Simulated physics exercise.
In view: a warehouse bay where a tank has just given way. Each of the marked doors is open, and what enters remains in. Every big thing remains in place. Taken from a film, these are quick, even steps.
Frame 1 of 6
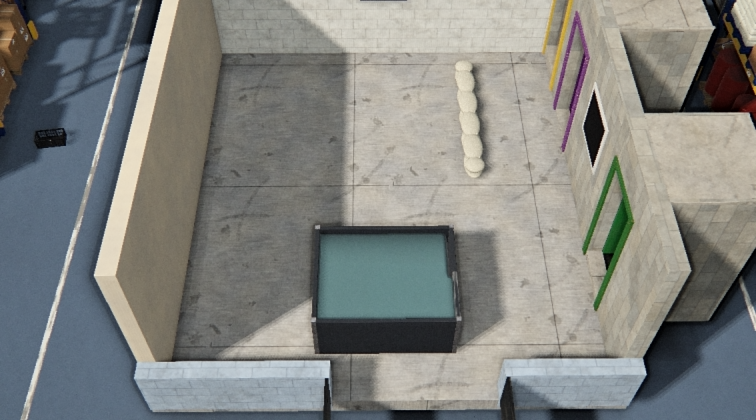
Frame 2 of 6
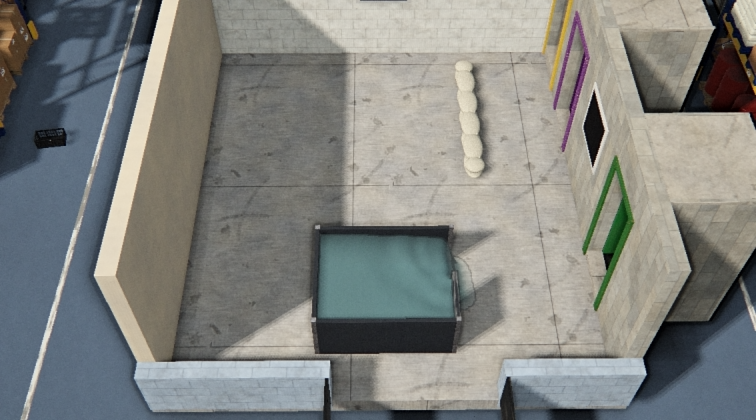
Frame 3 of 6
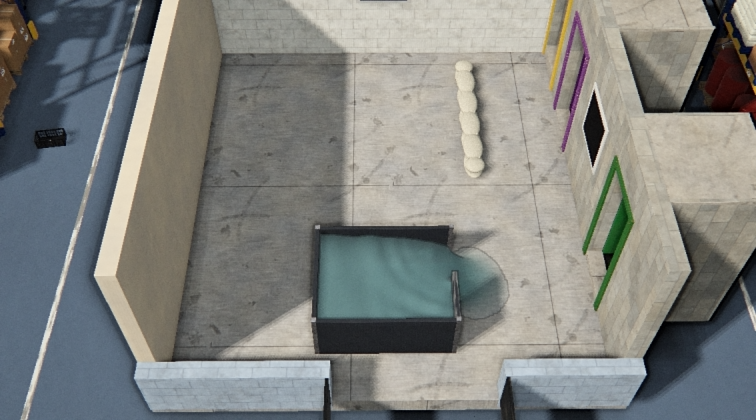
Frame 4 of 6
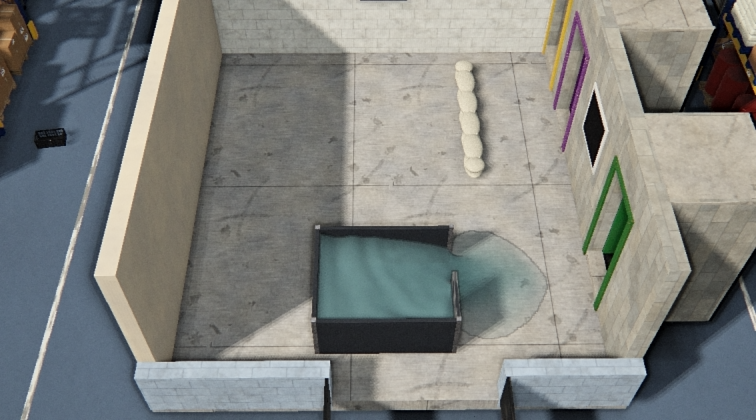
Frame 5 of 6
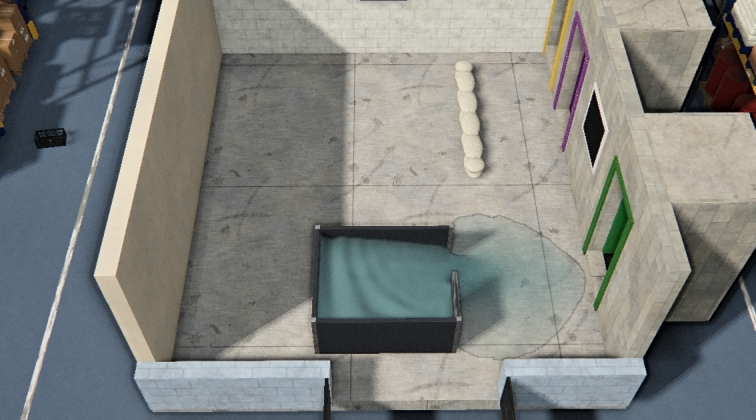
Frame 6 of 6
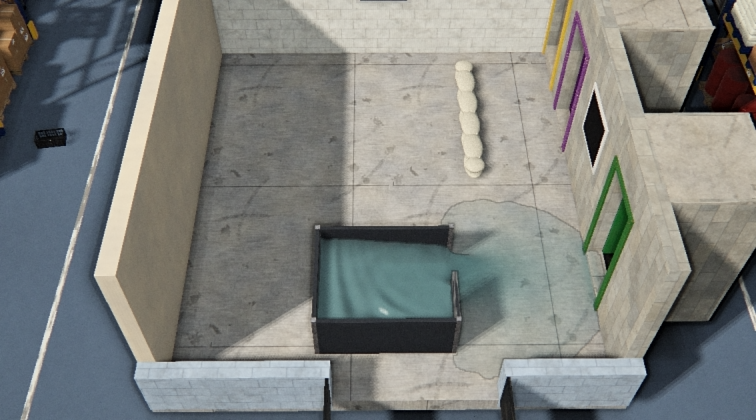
Water in a dark-walled tank sits still on the concrete floor of a walled warehouse bay, then starts pouring out through the tank's right side. It spreads rightward in a widening, rounded sheet, while ripples cross the tank's surface, and reaches the right wall by the green-framed doorway.
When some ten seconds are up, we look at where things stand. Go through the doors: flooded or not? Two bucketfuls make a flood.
In order: The purple door overshoots the limit, the green door overshoots the limit, the yellow door keeps inside the limit.
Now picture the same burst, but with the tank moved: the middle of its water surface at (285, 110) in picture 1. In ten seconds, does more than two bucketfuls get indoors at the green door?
Note: Green door does not reach it.
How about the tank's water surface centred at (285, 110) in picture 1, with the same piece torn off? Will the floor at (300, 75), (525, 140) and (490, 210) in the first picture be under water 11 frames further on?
First one stays unwetted, next one gets inundated, last one gets inundated.
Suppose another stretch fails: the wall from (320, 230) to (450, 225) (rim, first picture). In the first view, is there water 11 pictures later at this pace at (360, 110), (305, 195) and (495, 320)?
Taking the three spots as listed, they end up inundated, inundated and spared.
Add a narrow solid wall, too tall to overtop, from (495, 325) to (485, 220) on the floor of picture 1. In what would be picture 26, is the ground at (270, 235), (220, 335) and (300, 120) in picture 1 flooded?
The first spot is untouched, the second untouched, the third swamped.
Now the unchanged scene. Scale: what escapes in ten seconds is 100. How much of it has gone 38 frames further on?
Near 75 %.
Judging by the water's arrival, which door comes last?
My pick is the yellow one.
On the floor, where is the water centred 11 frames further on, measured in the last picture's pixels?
Near (446, 285) in the last view.
A moment on, water covers 20 % of the floor; the purple door not reached, the green door far over two buckets in, the yellow door not reached.
Next, water covers 25 % of the floor; the purple door under two buckets in, the green door far over two buckets in, the yellow door wet at the sill, nothing in.
Then, water covers 35 % of the floor; the purple door under two buckets in, the green door far over two buckets in, the yellow door wet at the sill, nothing in.
Later, water covers 50 % of the floor; the purple door under two buckets in, the green door far over two buckets in, the yellow door wet at the sill, nothing in.
In the end, water covers 70 % of the floor; the purple door over two buckets in, the green door far over two buckets in, the yellow door wet at the sill, nothing in.
